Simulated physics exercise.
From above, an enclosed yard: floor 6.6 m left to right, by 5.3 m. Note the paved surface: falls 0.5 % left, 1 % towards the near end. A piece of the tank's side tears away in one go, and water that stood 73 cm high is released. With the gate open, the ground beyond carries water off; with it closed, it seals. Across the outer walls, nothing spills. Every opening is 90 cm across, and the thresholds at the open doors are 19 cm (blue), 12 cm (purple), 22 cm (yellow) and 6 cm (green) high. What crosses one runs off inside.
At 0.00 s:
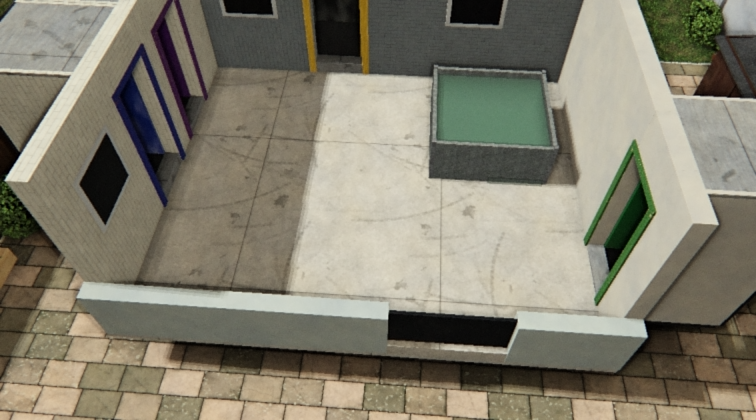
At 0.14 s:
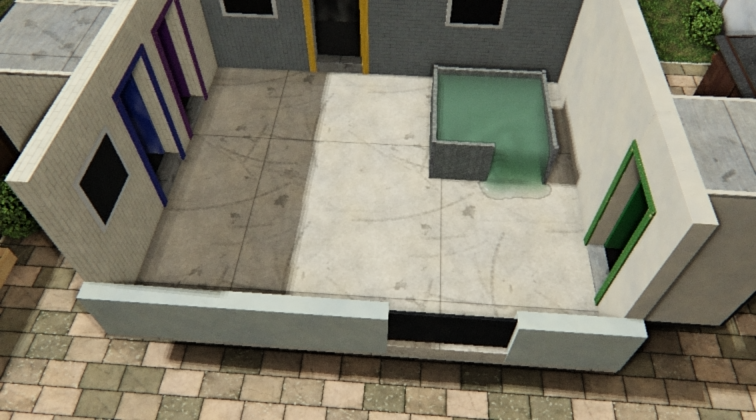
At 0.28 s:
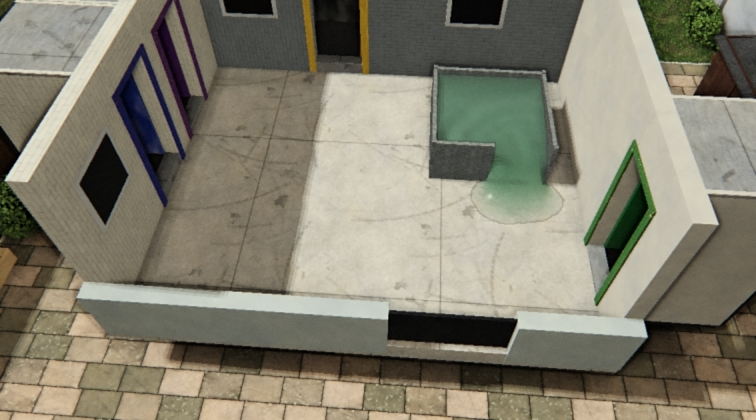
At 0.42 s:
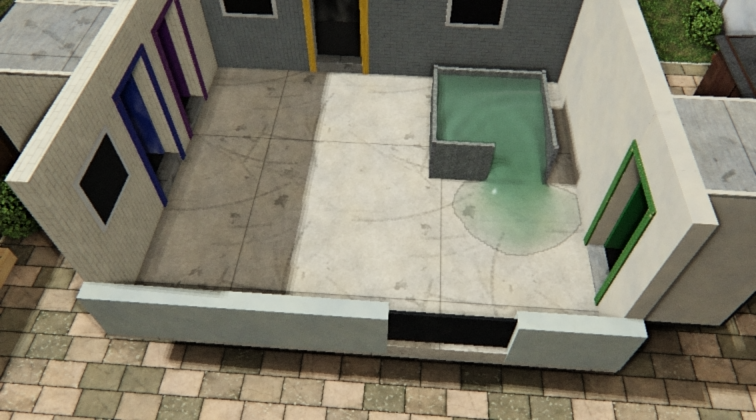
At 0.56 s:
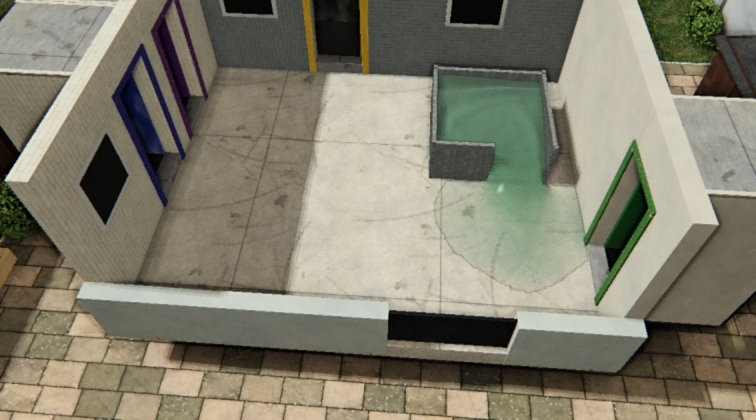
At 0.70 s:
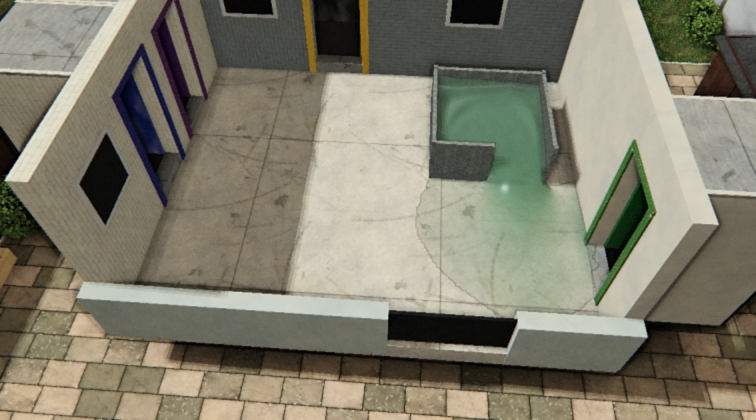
The video shows a walled yard seen from above, where part of a tank's front side gives way and green water pours out, spreading in a widening, thinning sheet across the pale floor toward the front wall and green-framed doorway.
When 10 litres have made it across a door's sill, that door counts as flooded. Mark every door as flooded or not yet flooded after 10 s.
After that time, blue door: Not yet flooded; purple door: Not yet flooded; yellow door: Not yet flooded; green door: Flooded.
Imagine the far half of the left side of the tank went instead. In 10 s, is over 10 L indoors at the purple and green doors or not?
Purple door surpasses it, green door surpasses it.
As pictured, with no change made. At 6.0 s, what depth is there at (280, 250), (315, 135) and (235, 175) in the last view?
I'd read it as roughly 4, 1 and 9 cm, in that order.
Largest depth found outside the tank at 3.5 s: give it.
Depth: Approx. 25 cm.
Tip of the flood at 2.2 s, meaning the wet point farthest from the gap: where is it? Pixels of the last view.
Point: Roughly (252, 320).
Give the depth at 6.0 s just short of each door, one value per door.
In cm: Blue 11, purple 7, yellow 0, green 13.
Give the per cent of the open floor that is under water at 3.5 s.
Around 50 per cent wet.
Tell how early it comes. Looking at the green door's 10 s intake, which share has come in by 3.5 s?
Fraction in by then: Around 50 per cent.
After 1.4 s water covers 20 % of the floor and is deepest (54 cm) near (594, 331); blue door not reached, purple door not reached, yellow door not reached, green door 17 cm at the sill, 17 L in.
After 2.2 s water covers 25 % of the floor and is deepest (42 cm) near (583, 342); blue door not reached, purple door not reached, yellow door not reached, green door 14 cm at the sill, 53 L in.
After 3.5 s water covers 50 % of the floor and is deepest (25 cm) near (594, 331); blue door not reached, purple door not reached, yellow door not reached, green door 16 cm at the sill, 114 L in.
After 6.0 s water covers 70 % of the floor and is deepest (20 cm) near (138, 312); blue door 11 cm at the sill, 0 L in, purple door 7 cm at the sill, 0 L in, yellow door not reached, green door 13 cm at the sill, 198 L in.
After 10.0 s water covers 90 % of the floor and is deepest (12 cm) near (125, 311); blue door 8 cm at the sill, 0 L in, purple door 10 cm at the sill, 0 L in, yellow door 7 cm at the sill, 0 L in, green door 7 cm at the sill, 238 L in.
